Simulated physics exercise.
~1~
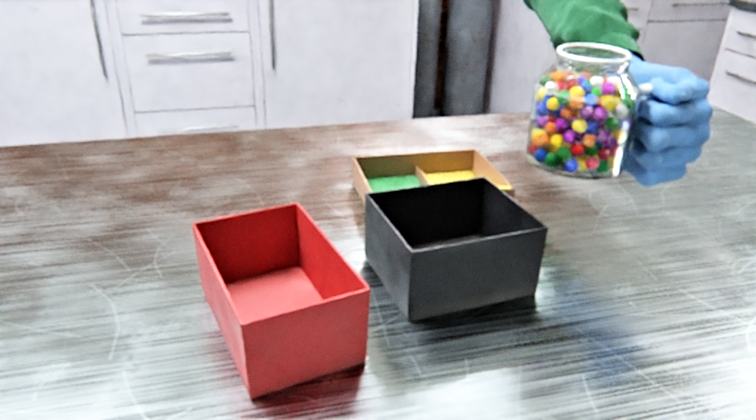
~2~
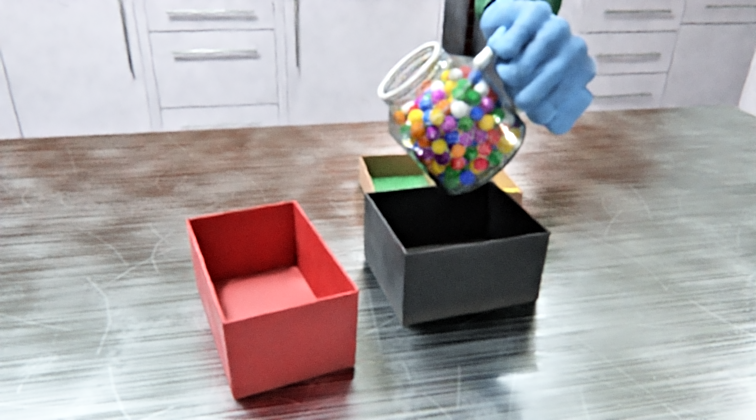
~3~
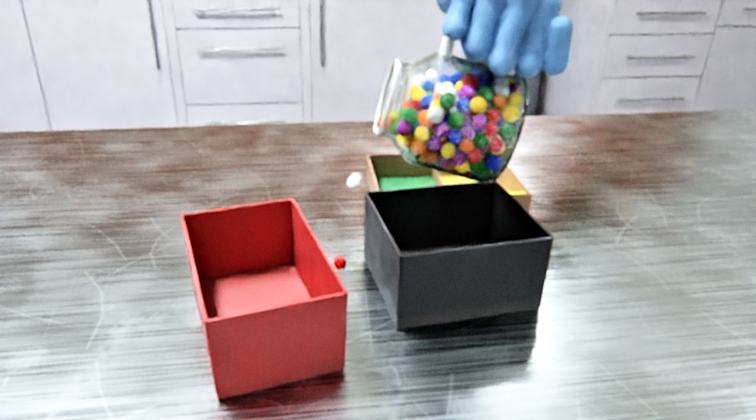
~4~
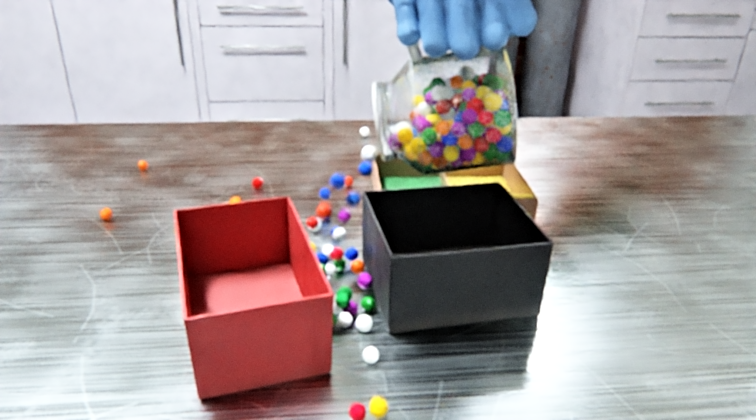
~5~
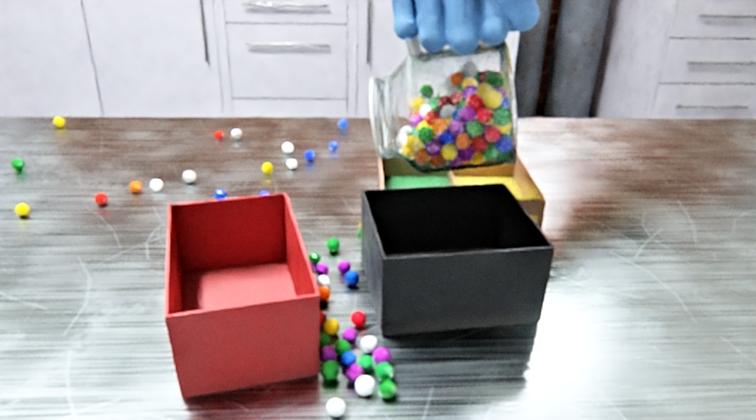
Colourful beads spilling from a glass jar tipped by a blue-gloved hand, scattering across the table between red and black boxes.
